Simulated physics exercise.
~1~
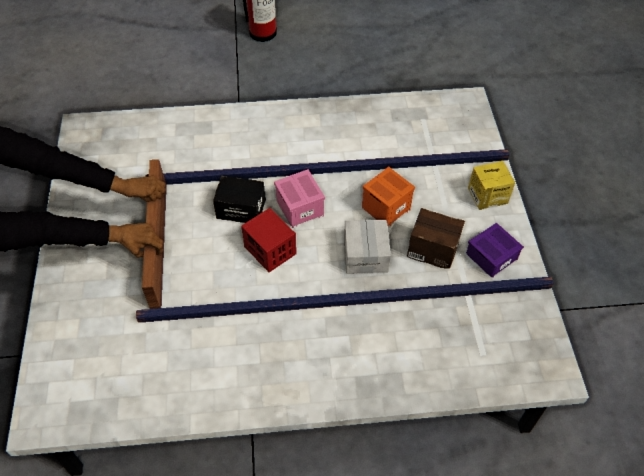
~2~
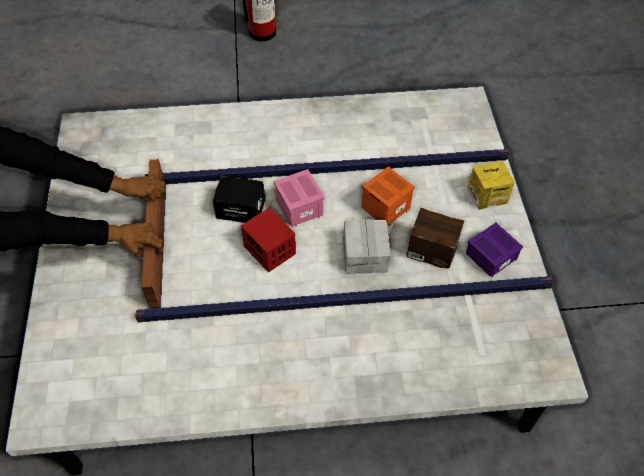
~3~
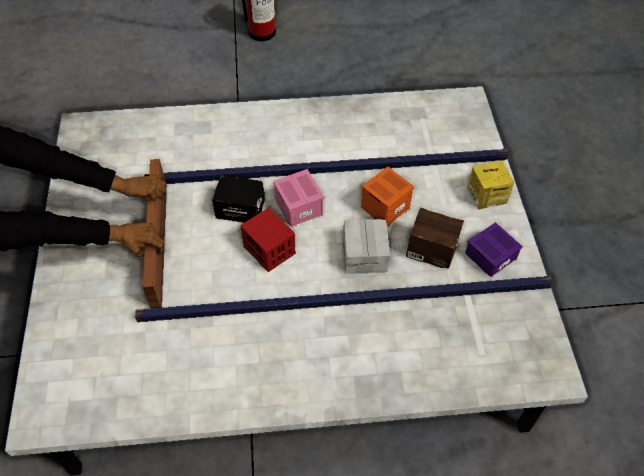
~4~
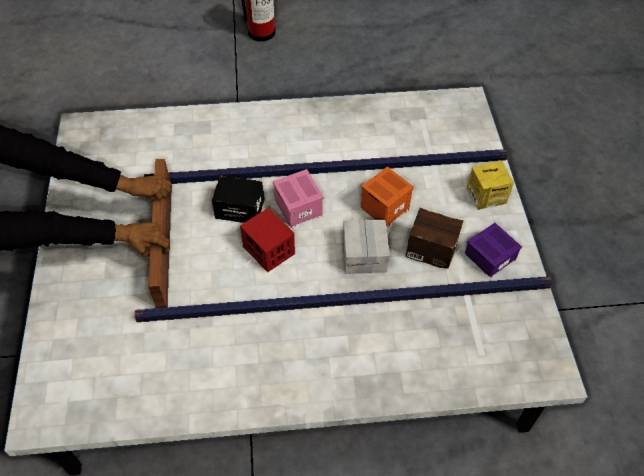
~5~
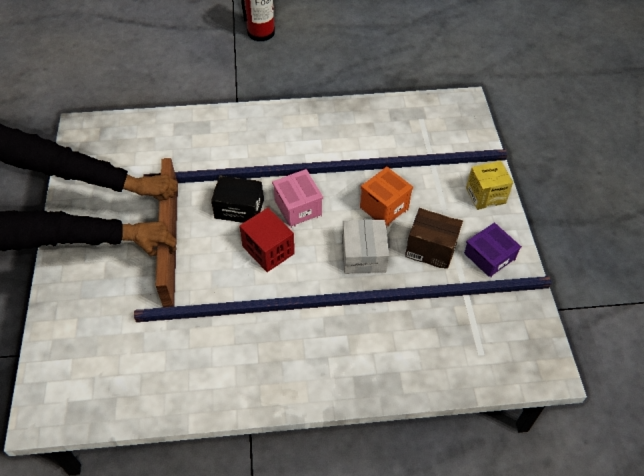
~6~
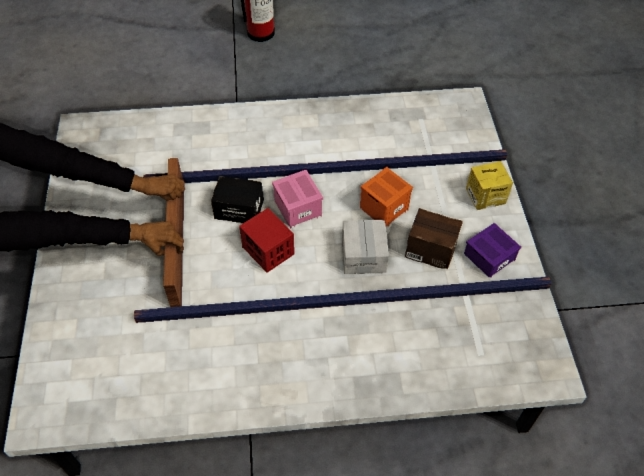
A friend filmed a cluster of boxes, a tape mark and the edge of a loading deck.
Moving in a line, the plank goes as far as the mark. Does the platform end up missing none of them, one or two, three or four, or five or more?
It is missing three or four.
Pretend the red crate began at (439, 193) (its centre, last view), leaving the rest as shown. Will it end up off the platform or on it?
Started there, the object drops over the edge.
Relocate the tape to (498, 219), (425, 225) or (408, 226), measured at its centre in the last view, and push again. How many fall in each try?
First 6, then 2, then 2.
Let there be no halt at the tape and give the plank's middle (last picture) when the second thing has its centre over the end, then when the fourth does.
It sits near (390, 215), and then near (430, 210).
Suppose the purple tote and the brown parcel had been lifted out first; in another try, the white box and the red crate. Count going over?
Going first to second: 2 and 2.
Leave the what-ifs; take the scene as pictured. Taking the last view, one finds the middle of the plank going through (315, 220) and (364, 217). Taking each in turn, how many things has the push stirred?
Counts: 5 / 8.
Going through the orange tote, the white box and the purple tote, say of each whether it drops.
At the finish the orange tote is missing, the white box is still there and the purple tote is missing.
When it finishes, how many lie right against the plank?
At rest, 2 are in contact.
Soon after, none off yet; yellow box at rest near (489, 186); purple tote at rest near (492, 251); brown parcel at rest near (433, 239).
After that, none off yet; yellow box at rest near (489, 186); purple tote at rest near (492, 251); brown parcel displaced a little near (440, 238).
And then, none off yet; yellow box displaced about its own width near (525, 187); purple tote displaced about its own width near (544, 249); brown parcel displaced about its own width near (500, 226).
In the end, the number that fall off is three or four; gone, orange tote, brown parcel, purple tote and yellow box.
